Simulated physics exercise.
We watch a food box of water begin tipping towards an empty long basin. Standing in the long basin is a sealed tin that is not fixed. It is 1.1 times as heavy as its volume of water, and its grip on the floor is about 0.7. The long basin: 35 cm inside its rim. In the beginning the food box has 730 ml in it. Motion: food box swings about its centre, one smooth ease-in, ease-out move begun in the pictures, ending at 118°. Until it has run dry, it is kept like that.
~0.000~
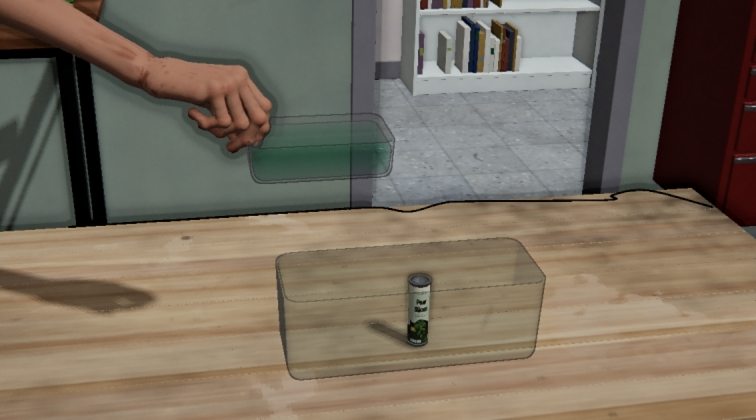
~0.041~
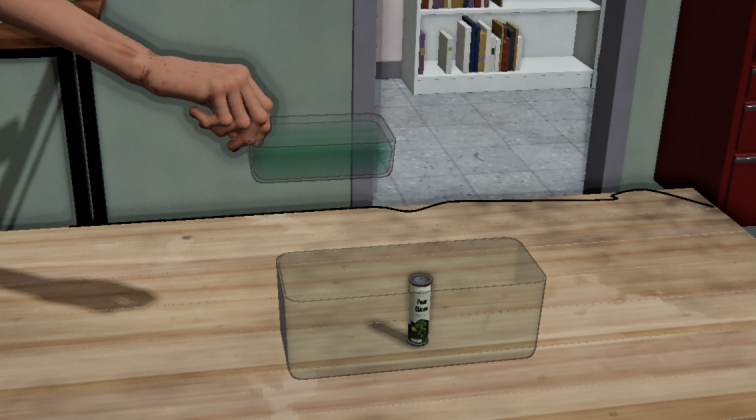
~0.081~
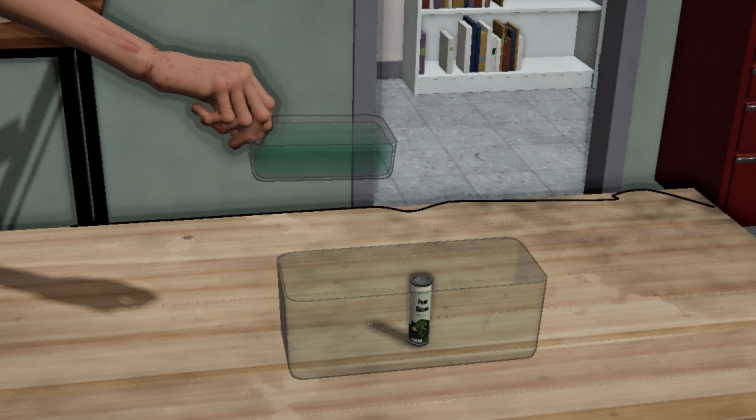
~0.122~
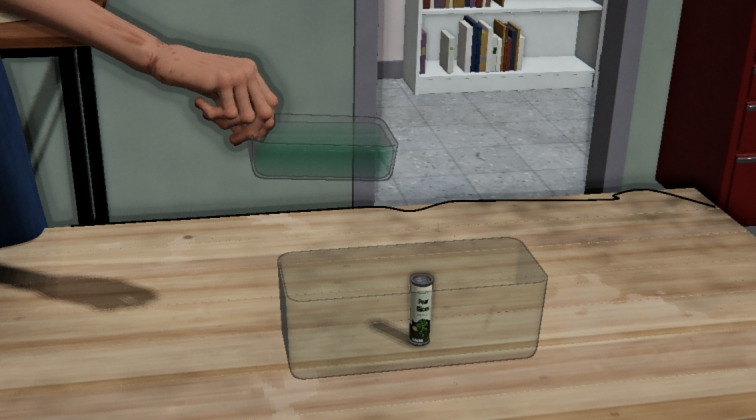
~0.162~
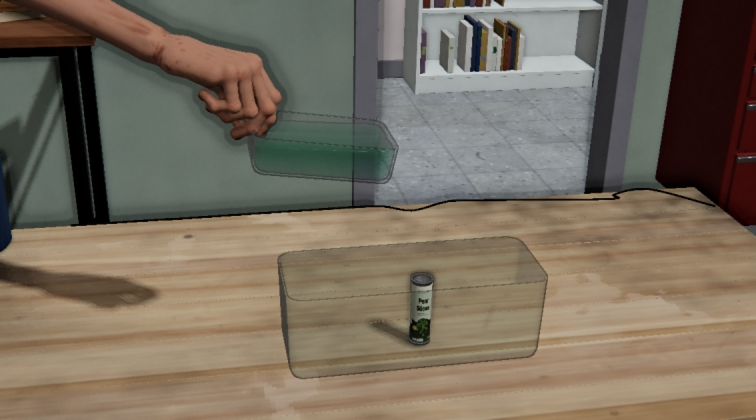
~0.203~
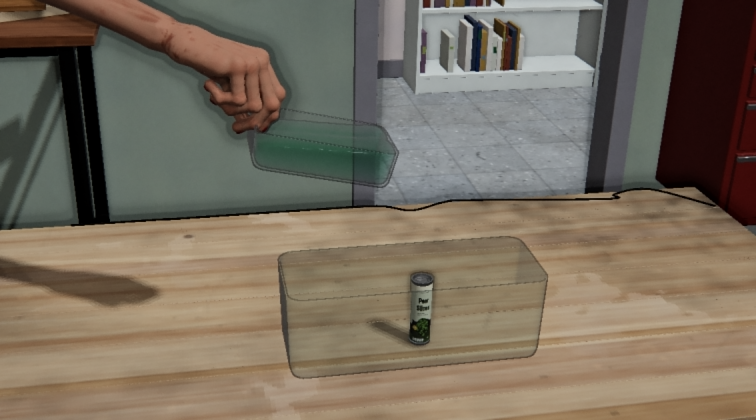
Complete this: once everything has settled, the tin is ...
Once everything has settled, the tin is standing up.
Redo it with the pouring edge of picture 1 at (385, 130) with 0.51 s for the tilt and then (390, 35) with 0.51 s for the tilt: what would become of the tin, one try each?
In the first try it comes down; in the second it remains standing.
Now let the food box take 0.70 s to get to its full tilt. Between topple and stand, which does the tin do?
Then it keeps standing.
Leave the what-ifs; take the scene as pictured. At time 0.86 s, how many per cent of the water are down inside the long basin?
Near 82 per cent of the total.
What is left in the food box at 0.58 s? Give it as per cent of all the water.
10 %.
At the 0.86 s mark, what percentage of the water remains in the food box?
About 0 per cent.
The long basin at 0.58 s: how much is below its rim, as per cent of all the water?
26 %, give or take.
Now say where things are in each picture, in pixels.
In the first frame, it leans 0°; its right rim is at (387, 128); the water meets the walls at (248, 138) and (385, 132); the long basin's rim runs from (280, 279) to (532, 260); the tin's top is at (420, 283).
In the second frame, it leans 1°; its right rim is at (388, 129); the water meets the walls at (249, 137) and (385, 132).
In the third frame, it leans 2°; its right rim is at (389, 130); the water meets the walls at (251, 136) and (386, 133).
In the fourth frame, it leans 5°; its right rim is at (390, 133); the water meets the walls at (251, 134) and (388, 134).
In the fifth frame, it leans 8°; its right rim is at (391, 137); the water meets the walls at (253, 132) and (388, 134).
In the sixth frame, it leans 13°; its right rim is at (391, 142); the water meets the walls at (253, 132) and (389, 136); 1 per cent is over the edge.
Then, 0.58 s in, the tilt is 78° and 9 per cent is still to pour; the tin stands where it began.
Then, 0.86 s in, the tilt is 115° and 0 per cent is still to pour; the tin stands where it began.
Then, 1.15 s in, the tilt is 118° and 0 per cent is still to pour; the tin stands where it began.
Then, 1.46 s in, the tilt is 118° and 0 per cent is still to pour; the tin stands where it began.
Finally, the tin stands where it began.
